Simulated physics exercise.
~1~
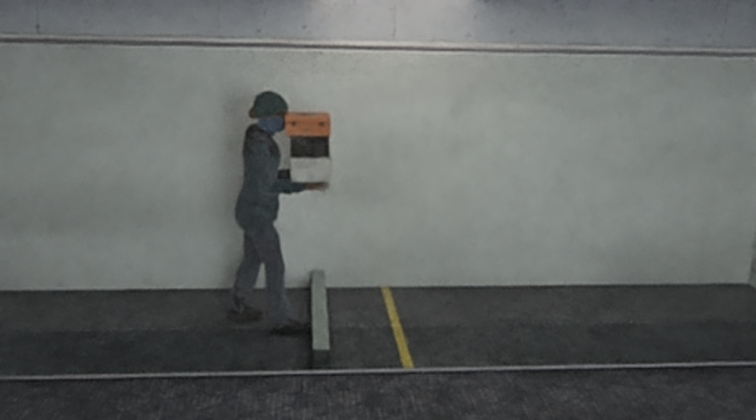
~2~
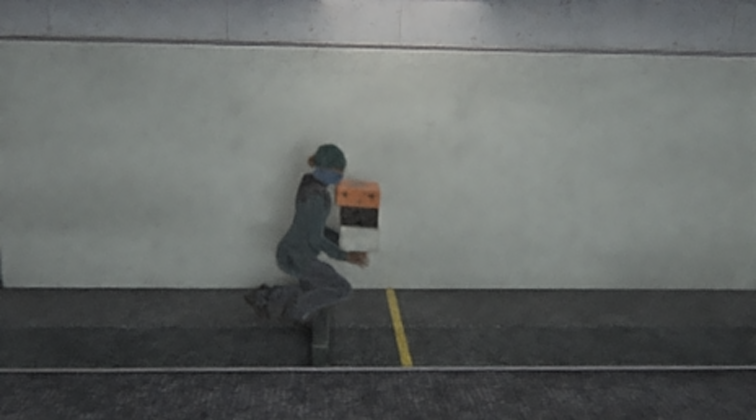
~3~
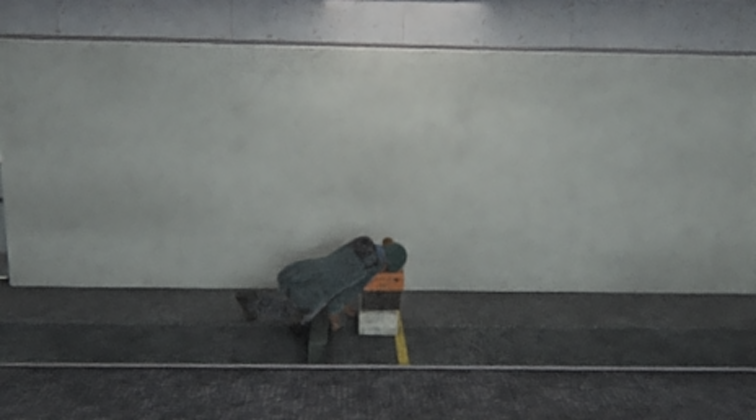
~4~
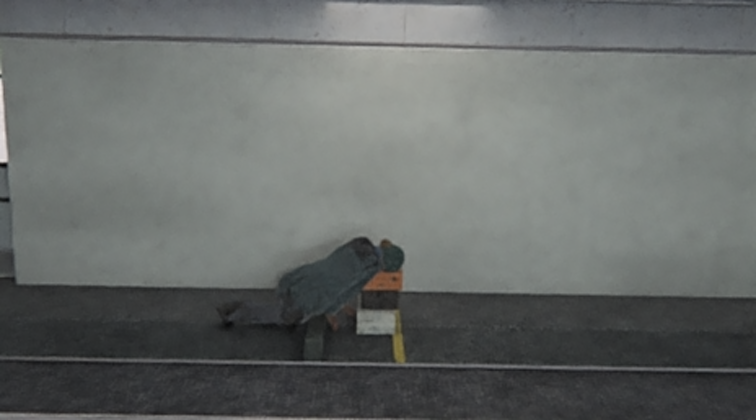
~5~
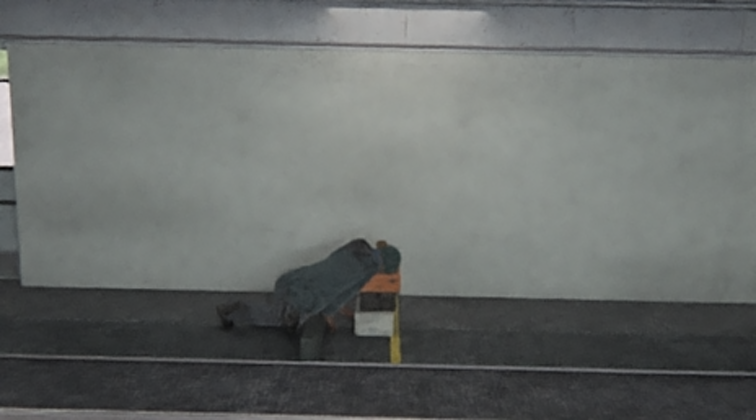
Courier carrying a stacked toolbox, carton and parcel pitching forward over a low rail and slumping onto them before a yellow line.
